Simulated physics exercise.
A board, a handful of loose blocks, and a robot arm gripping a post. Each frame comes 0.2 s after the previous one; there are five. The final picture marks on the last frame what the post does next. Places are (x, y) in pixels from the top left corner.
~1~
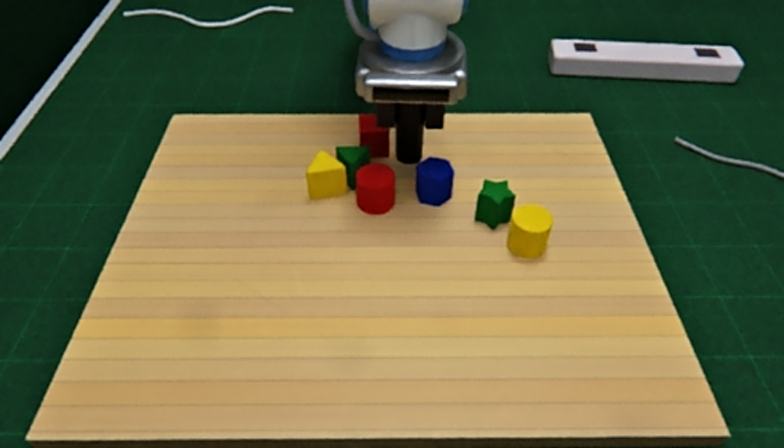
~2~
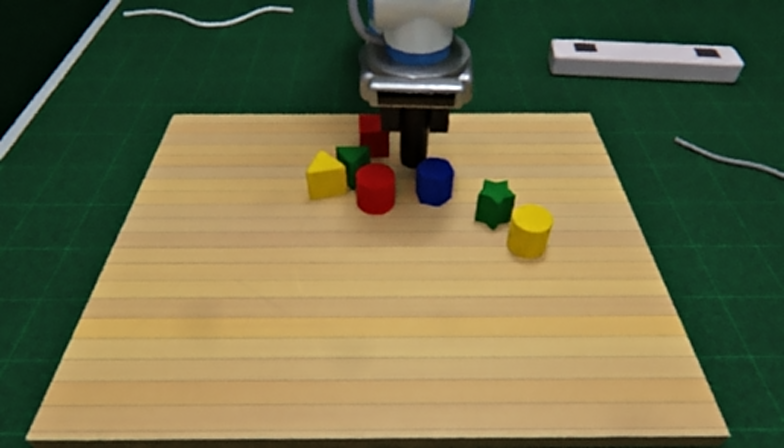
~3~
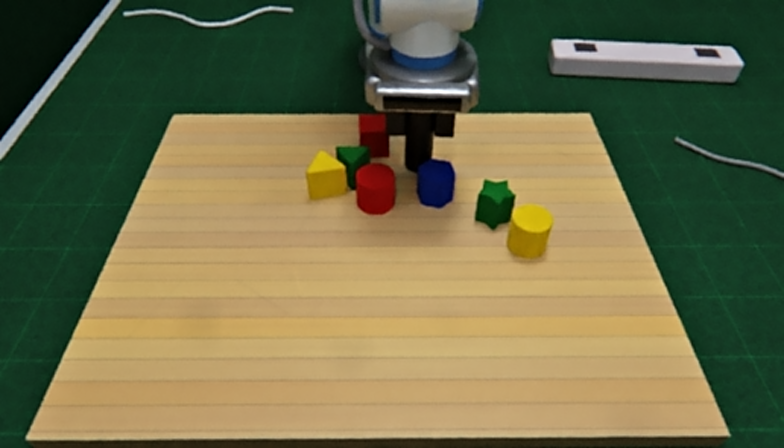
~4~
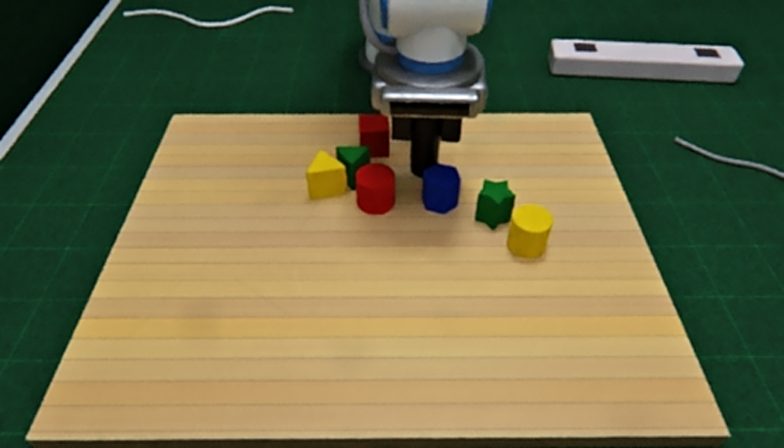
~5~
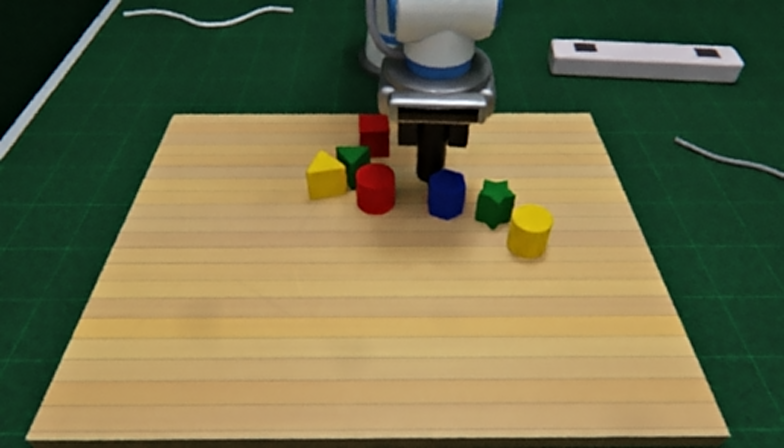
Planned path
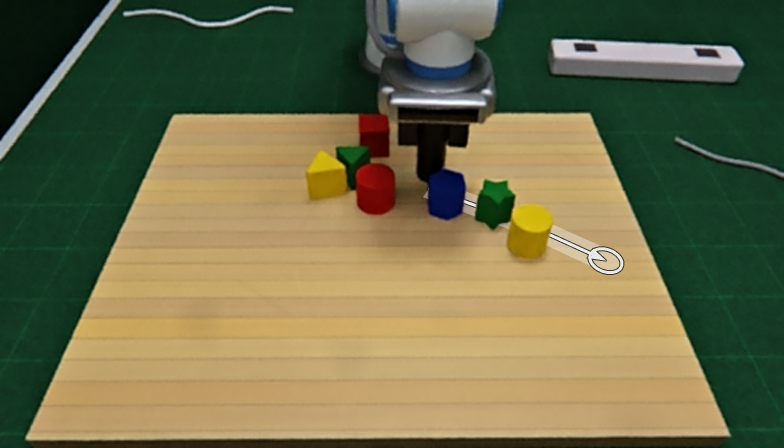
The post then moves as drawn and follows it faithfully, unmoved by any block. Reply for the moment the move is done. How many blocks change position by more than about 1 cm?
That makes 3 blocks or more.
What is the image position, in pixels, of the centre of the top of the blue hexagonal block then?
It ends at (469, 199).
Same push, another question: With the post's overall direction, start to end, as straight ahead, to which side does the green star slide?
Facing the way the path runs, start to end, you'll find the green star has shifted right.
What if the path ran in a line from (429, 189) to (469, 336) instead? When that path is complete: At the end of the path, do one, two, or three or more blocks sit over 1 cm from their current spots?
Blocks displaced: 1.
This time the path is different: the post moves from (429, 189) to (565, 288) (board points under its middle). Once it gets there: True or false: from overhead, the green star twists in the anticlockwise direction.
That is true.
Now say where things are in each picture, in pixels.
In the first frame, tip of the post at (409, 156), middles of tops, red round block at (375, 175), blue hexagonal block at (436, 168), green star at (497, 190), yellow round block at (533, 217).
In the second frame, post at (413, 160), nothing pushed.
In the third frame, post at (418, 164), blue hexagonal block at (437, 169).
In the fourth frame, post at (424, 169), blue hexagonal block at (442, 175).
In the fifth frame, post at (430, 174), red round block at (375, 175), blue hexagonal block at (448, 180), green star at (497, 190), yellow round block at (533, 217).
The line goes from (429, 189) over (514, 220) to (606, 260).
On the path given first. One third of the way, post at (489, 195); blue hexagonal block at (469, 199), turned 60° clockwise; green star at (511, 199), turned 40° anticlockwise; yellow round block at (540, 222).
Two thirds of the way, post at (549, 218); blue hexagonal block at (469, 199), turned 60° clockwise; green star at (574, 224), turned 35° anticlockwise; yellow round block at (584, 252).
At the end, post at (612, 246); red round block unmoved; blue hexagonal block at (469, 199), turned 60° clockwise; green star at (633, 261); yellow round block at (608, 279).
